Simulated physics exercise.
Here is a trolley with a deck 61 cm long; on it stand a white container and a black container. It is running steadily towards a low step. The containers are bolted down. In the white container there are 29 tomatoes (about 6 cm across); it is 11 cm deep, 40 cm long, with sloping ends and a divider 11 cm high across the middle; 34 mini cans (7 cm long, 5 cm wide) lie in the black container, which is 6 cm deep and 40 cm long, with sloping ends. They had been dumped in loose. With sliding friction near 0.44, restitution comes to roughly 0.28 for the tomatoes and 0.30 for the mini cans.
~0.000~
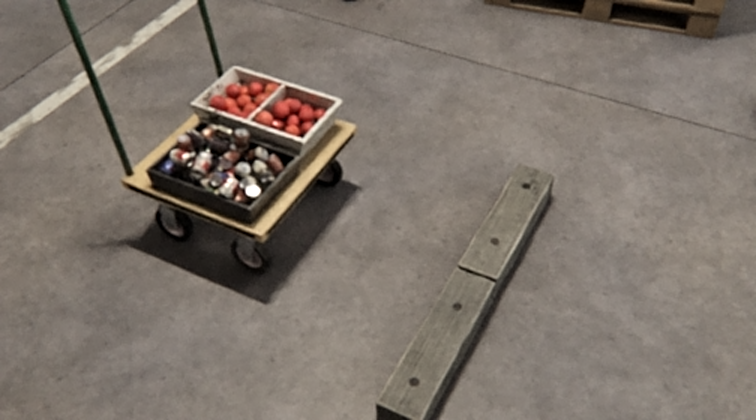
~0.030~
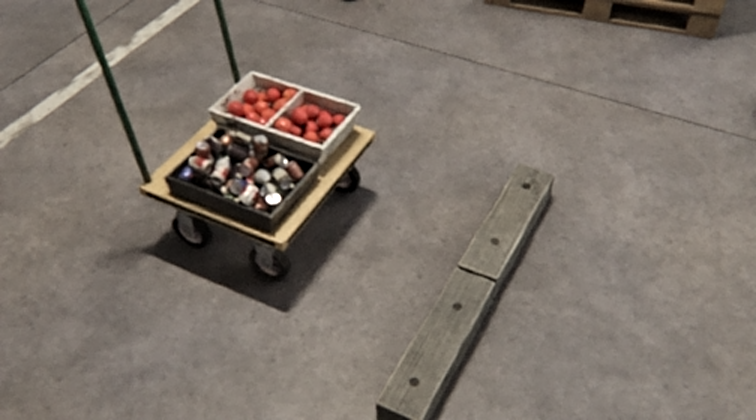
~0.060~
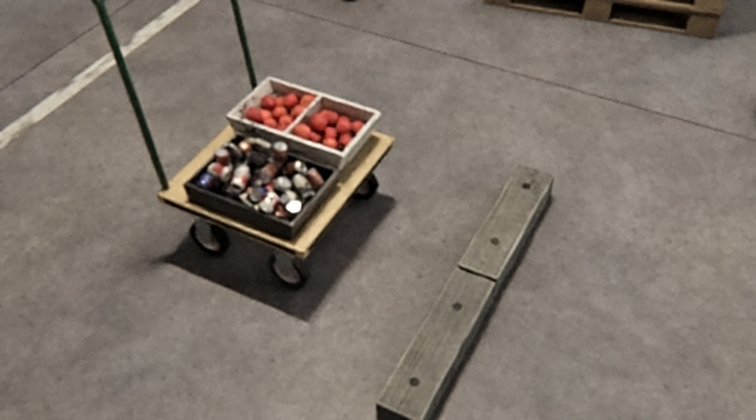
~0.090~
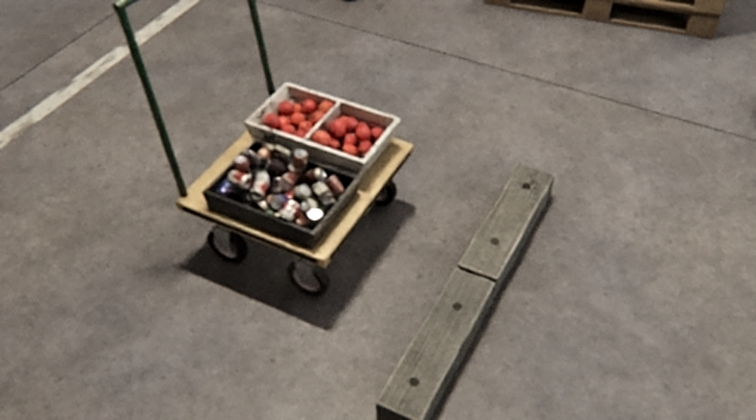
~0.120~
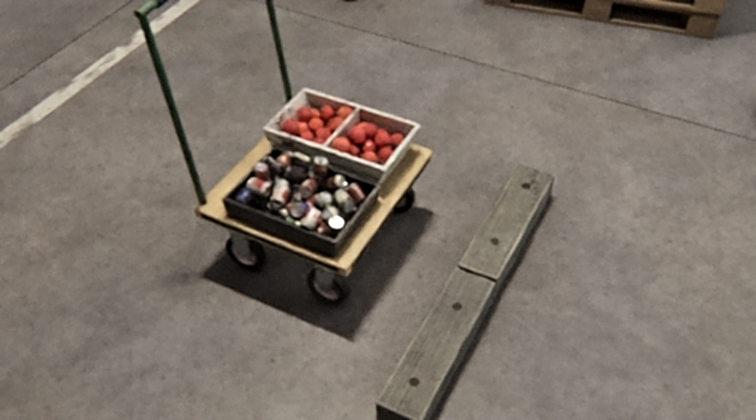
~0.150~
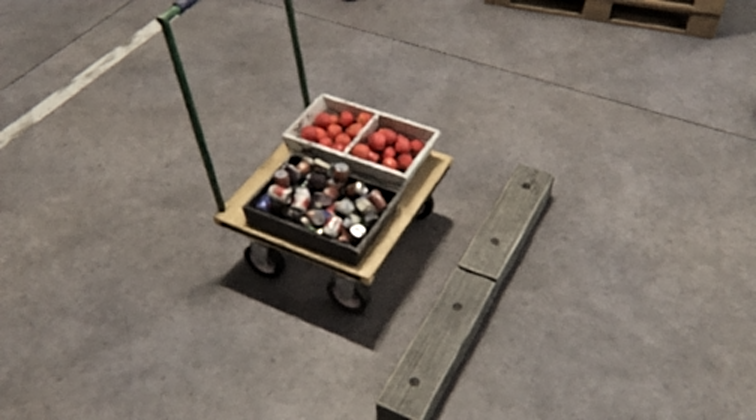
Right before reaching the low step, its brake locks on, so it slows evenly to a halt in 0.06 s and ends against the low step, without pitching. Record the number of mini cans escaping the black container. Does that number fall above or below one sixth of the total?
It falls above one sixth.
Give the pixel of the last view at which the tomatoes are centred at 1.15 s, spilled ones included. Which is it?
In the last view, the centre sits near (423, 169).
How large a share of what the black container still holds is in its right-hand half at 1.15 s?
60 percent, give or take.
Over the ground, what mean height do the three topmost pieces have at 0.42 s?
About 54 cm.
After 0.20 s, braking starts.
After 0.30 s, white container 29 in, 0 out and black container 33 in, 1 out.
After 0.42 s, white container 28 in, 1 out and black container 28 in, 6 out.
After 0.65 s, white container 28 in, 1 out and black container 23 in, 11 out.
Final count (at 1.15 s), white container 28 in, 1 out and black container 23 in, 11 out. Asked share, 11 of 34, 32 per cent.
